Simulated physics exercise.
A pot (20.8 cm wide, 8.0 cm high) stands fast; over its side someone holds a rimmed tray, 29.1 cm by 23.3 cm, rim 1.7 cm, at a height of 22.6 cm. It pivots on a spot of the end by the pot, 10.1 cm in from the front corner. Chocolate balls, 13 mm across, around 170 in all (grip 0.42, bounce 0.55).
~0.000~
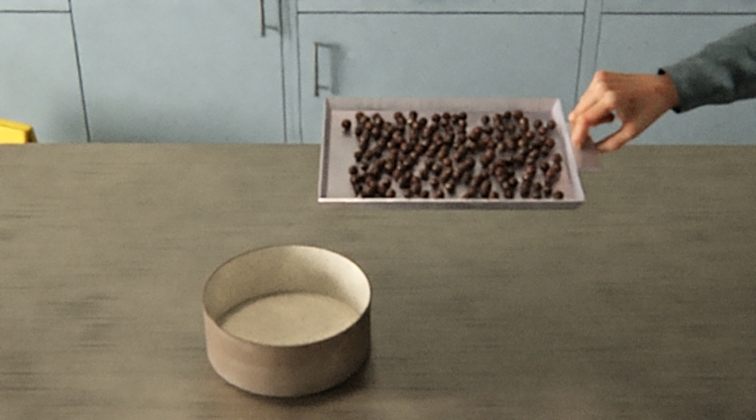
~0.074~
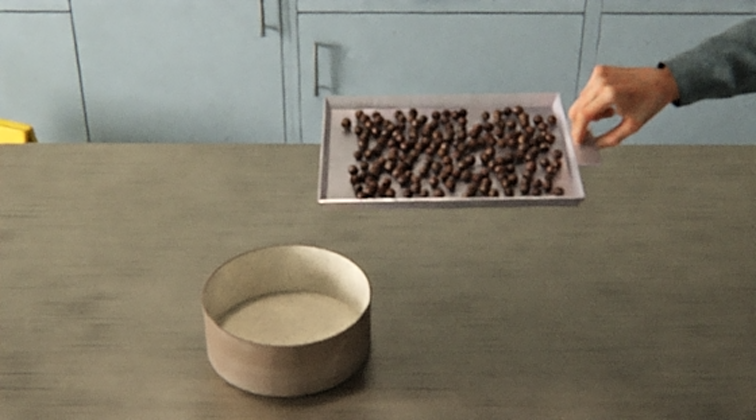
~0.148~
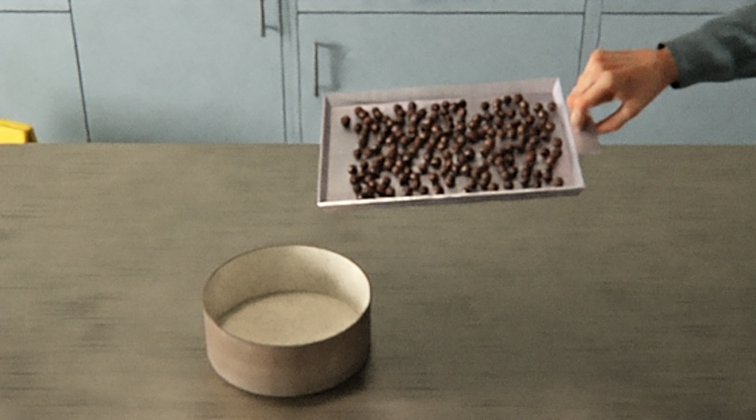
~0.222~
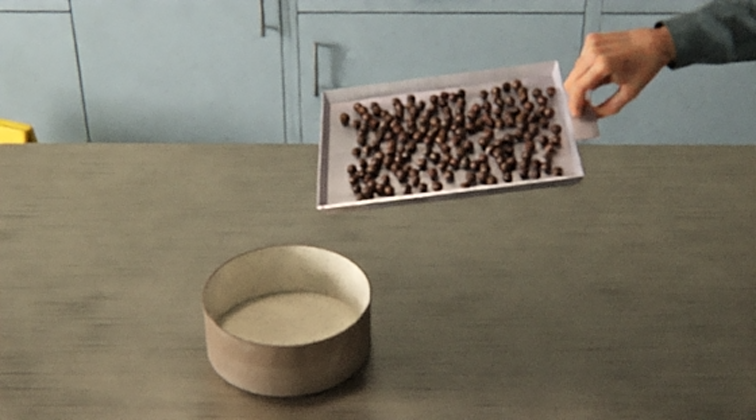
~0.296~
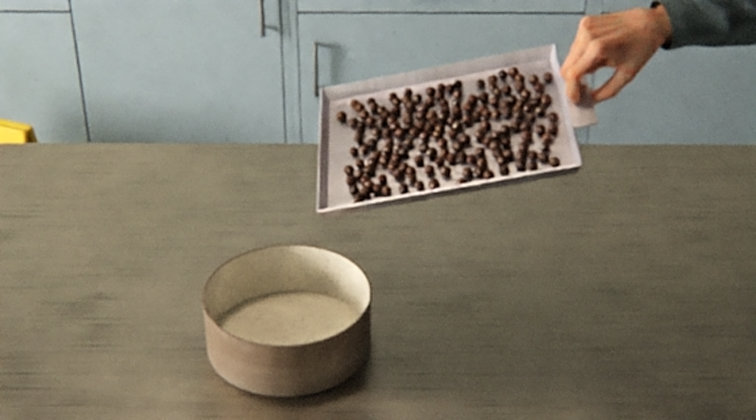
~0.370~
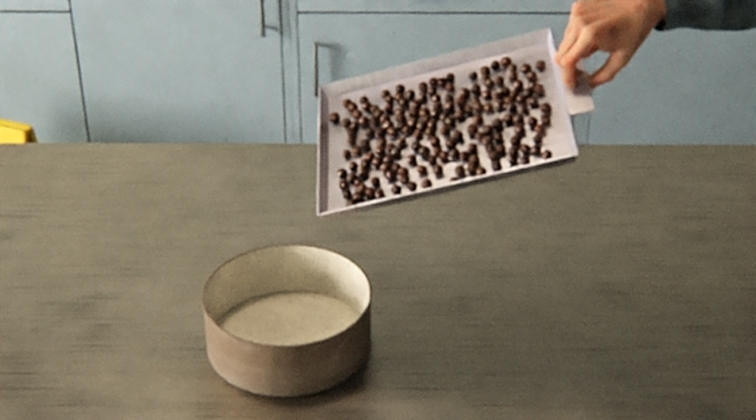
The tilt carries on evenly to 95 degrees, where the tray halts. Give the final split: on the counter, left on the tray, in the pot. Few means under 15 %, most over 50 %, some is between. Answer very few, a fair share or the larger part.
Counter very few, tray very few, pot the larger part.
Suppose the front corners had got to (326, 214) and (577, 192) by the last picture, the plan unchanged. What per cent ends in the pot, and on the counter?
Pot 55, counter 45.
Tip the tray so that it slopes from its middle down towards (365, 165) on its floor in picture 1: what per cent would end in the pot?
Some 75 per cent.
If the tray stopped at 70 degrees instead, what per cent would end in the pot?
In that case some 100 per cent.
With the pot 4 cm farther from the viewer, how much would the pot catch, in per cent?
In that case some 75 per cent.
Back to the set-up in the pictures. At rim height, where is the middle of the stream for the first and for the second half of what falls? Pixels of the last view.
First near (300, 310), later near (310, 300).
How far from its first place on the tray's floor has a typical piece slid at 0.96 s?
Roughly 15 cm.
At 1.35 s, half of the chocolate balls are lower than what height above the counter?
About 4 cm.
After 0.96 s, tilt 55 degrees; the tray holds 75 %, the pot 10 %.
After 1.35 s, tilt 79 degrees; the tray holds 15 %, the pot 65 %.
After 1.82 s, tilt 95 degrees; the tray holds 0 %, the pot 100 %.
At rest (2.3 s), counter 0 %, tray 0 %, pot 100 %.
